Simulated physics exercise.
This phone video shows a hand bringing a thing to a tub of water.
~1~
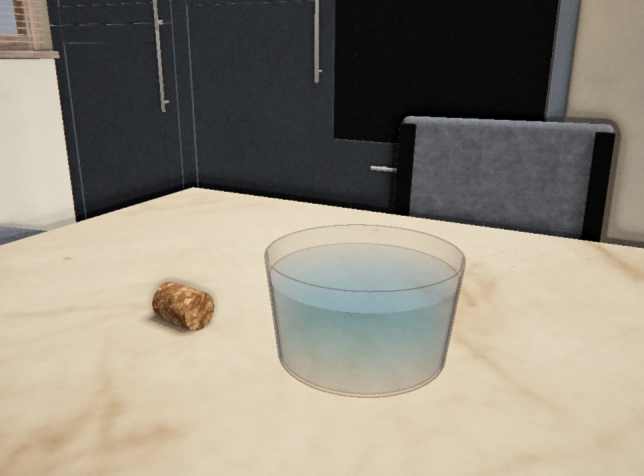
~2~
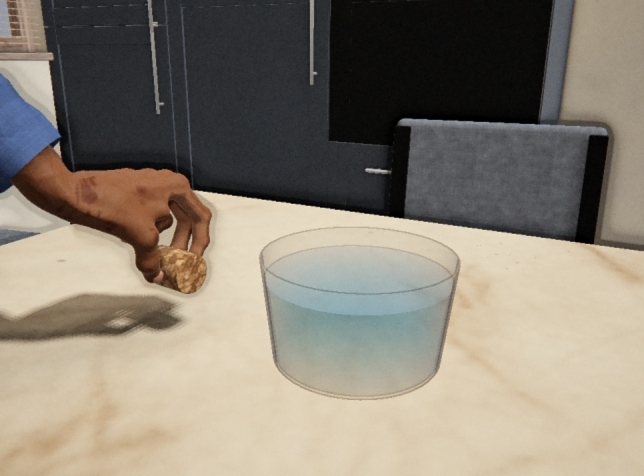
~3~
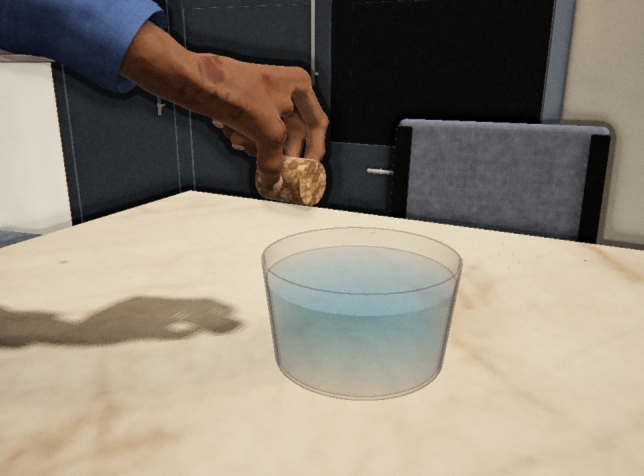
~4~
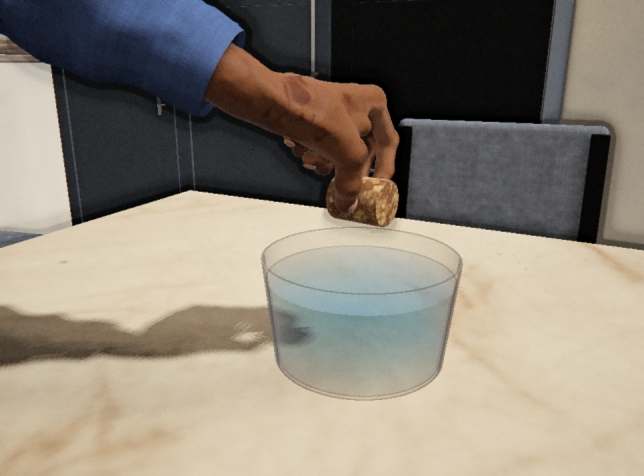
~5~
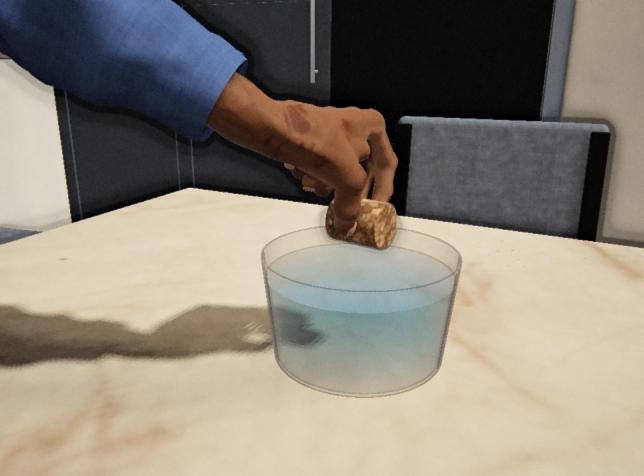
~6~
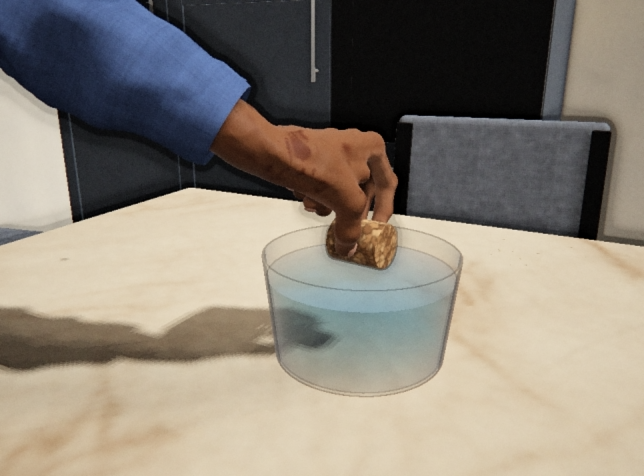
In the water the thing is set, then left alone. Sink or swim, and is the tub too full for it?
What you'd see is that the thing keeps afloat while the tub holds everything.
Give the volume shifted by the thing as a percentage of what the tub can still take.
Some 0 per cent.
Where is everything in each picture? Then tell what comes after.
The cork lies on the top at (184, 305); tub (362, 301) about three quarters full, in the first frame.
A hand picks up the cork at (176, 269); tub about three quarters full, surface at (358, 276), in the second frame.
The cork is carried over at (291, 180); tub (360, 304) about three quarters full, in the third frame.
The cork is above the tub at (362, 199); tub about three quarters full, surface at (360, 276), in the fourth frame.
The cork comes down at (361, 221); tub (359, 301) about three quarters full, in the fifth frame.
The cork is just over the surface at (362, 242); tub about three quarters full, surface at (361, 273), in the sixth frame.
Next, the cork enters the water; the tub is about three quarters full.
After that, the cork comes up again; the tub is about three quarters full.
Finally, the cork rides on the surface; the tub is about three quarters full; the top is dry.
